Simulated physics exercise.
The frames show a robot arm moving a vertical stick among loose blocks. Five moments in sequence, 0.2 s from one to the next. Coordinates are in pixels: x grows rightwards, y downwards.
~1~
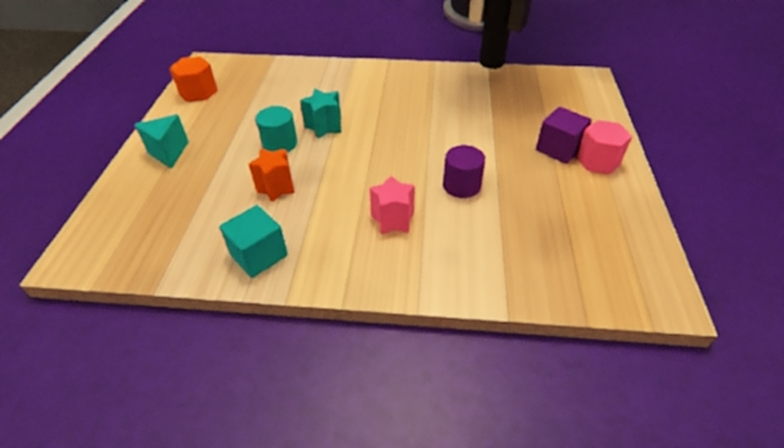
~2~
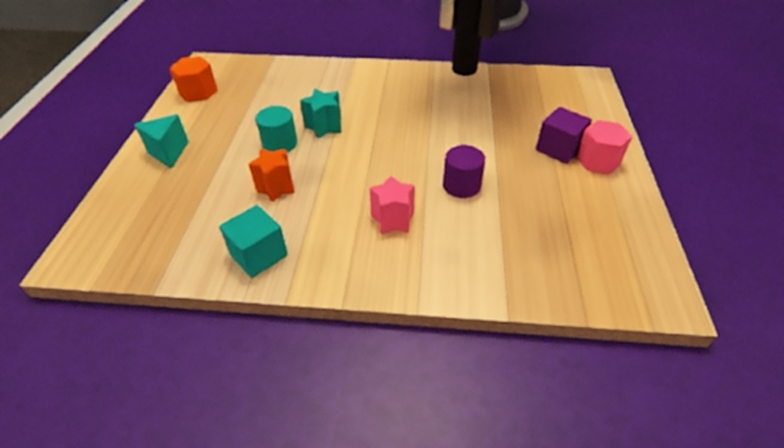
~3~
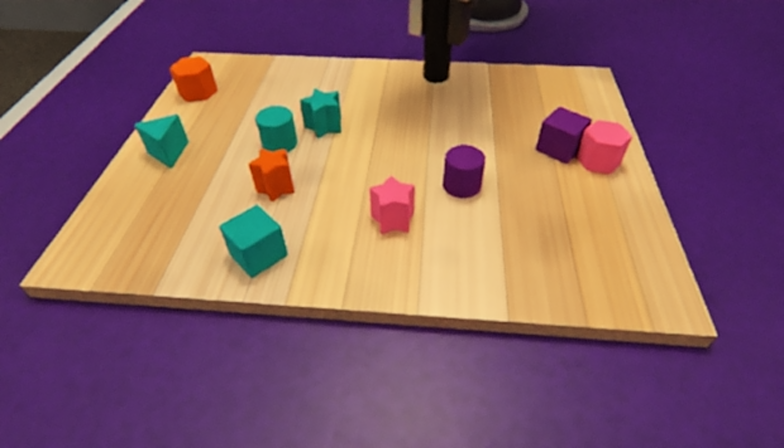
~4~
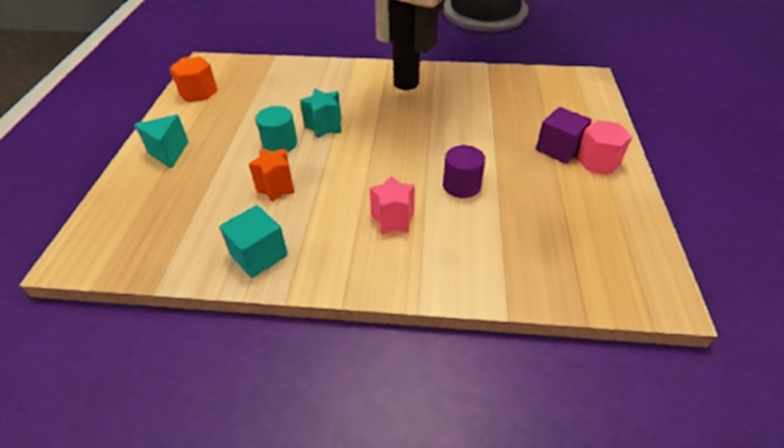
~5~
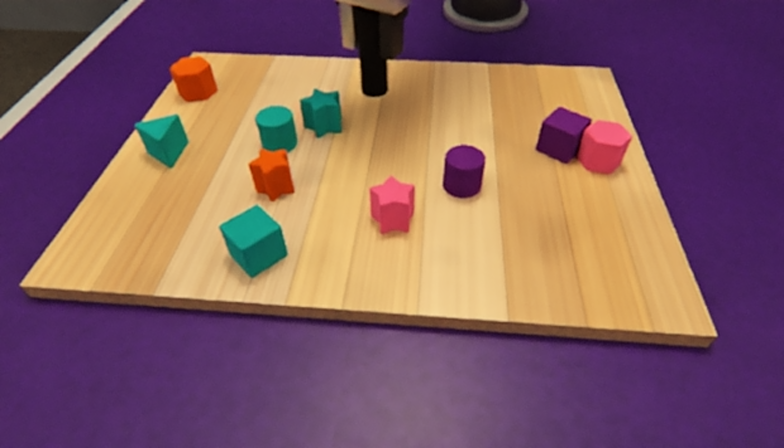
On a wooden board over a purple surface, a robot arm moved its black vertical stick steadily left along the far edge and slightly nearer, while the colourful blocks all stayed where they were.
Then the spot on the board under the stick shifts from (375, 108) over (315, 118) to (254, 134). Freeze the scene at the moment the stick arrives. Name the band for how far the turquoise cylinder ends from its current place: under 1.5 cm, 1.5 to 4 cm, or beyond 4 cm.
Its displacement is above 4 cm.
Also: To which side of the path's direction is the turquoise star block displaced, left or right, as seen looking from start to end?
It moves over to the left.
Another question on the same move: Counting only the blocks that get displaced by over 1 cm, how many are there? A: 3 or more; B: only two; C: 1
B (only two)
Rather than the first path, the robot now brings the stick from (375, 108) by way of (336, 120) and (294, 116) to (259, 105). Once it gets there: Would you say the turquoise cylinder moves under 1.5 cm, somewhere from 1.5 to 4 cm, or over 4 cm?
Ends 1.5 to 4 cm away.
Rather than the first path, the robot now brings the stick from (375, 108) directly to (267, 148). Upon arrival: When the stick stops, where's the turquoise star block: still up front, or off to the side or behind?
It is driven along in front.
On the path given first. One third of the way, stick (333, 96); turquoise star block (309, 103), turned 15° anticlockwise.
Two thirds of the way, stick (290, 105); turquoise cylinder (241, 135); turquoise star block (271, 114), turned 35° anticlockwise.
At the end, stick (249, 116); turquoise cylinder (232, 148); turquoise star block (249, 123), turned 95° anticlockwise.
